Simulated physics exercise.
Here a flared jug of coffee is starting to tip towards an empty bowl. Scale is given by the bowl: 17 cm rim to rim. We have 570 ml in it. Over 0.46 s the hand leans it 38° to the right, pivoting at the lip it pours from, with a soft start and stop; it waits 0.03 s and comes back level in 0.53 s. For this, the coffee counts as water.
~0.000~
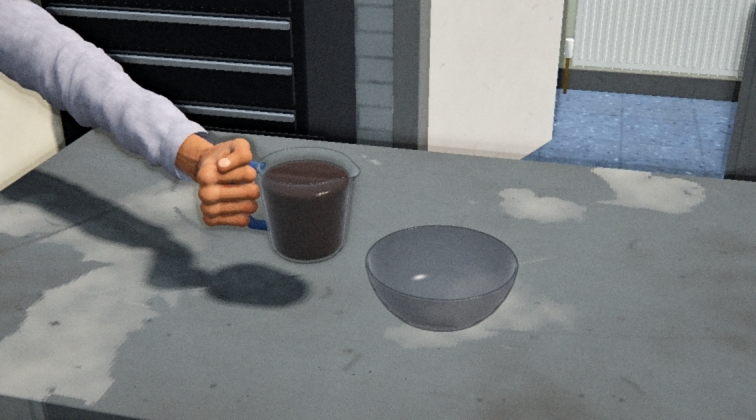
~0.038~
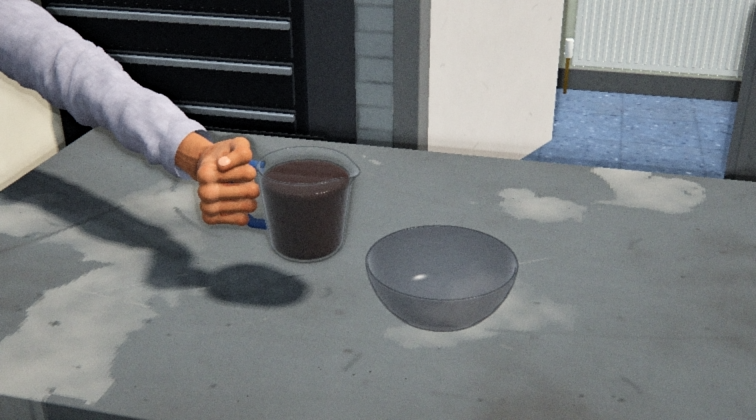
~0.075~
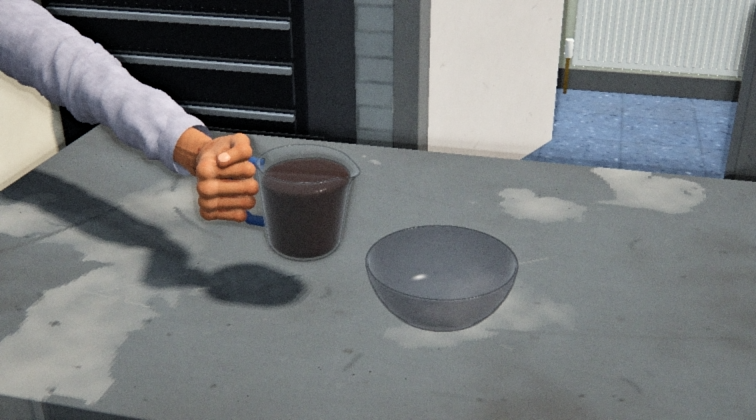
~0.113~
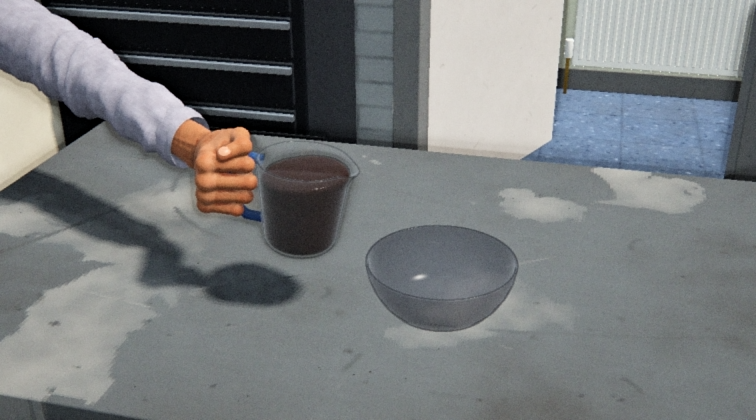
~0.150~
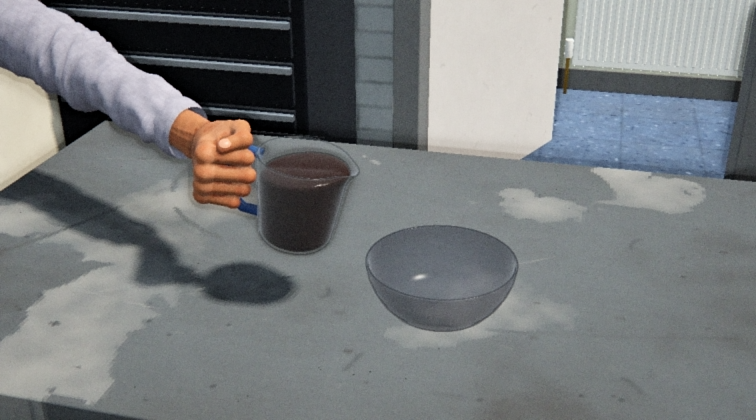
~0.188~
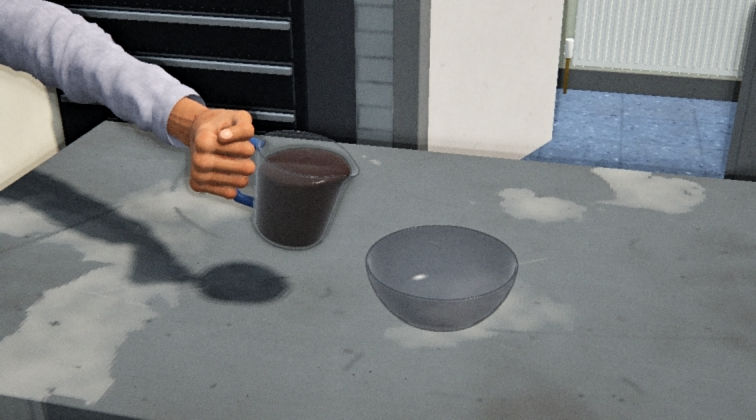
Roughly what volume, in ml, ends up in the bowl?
80 ml.
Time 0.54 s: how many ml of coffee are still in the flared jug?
About 500 ml.
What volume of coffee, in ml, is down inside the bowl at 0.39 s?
Close to 0 ml.
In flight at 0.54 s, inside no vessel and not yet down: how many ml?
Roughly 60 ml is airborne.
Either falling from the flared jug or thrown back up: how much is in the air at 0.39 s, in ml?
Roughly 20 ml at that moment.
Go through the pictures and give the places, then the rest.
In the first frame, it leans 0°; its right rim is at (359, 172); the coffee meets the walls at (277, 170) and (340, 179); the bowl's rim runs from (369, 253) to (517, 271).
In the second frame, it leans 1°; its right rim is at (359, 172); the coffee meets the walls at (276, 170) and (344, 177).
In the third frame, it leans 2°; its right rim is at (359, 172); the coffee meets the walls at (275, 169) and (340, 176).
In the fourth frame, it leans 5°; its right rim is at (359, 173); the coffee meets the walls at (274, 168) and (344, 173).
In the fifth frame, it leans 9°; its right rim is at (359, 173); the coffee meets the walls at (272, 166) and (341, 171).
In the sixth frame, it leans 14°; its right rim is at (359, 173); the coffee meets the walls at (263, 162) and (343, 169).
By 0.39 s the tilt is 36° and the bowl has 0 ml, the flared jug 550 ml, and 0 ml is on the table.
By 0.54 s the tilt is 37° and the bowl has 15 ml, the flared jug 495 ml, and 0 ml is on the table.
By 0.69 s the tilt is 26° and the bowl has 65 ml, the flared jug 475 ml, and 0 ml is on the table.
By 0.86 s the tilt is 8° and the bowl has 80 ml, the flared jug 470 ml, and 5 ml is on the table.
At rest the bowl has 80 ml, the flared jug 470 ml, and 15 ml is on the table.
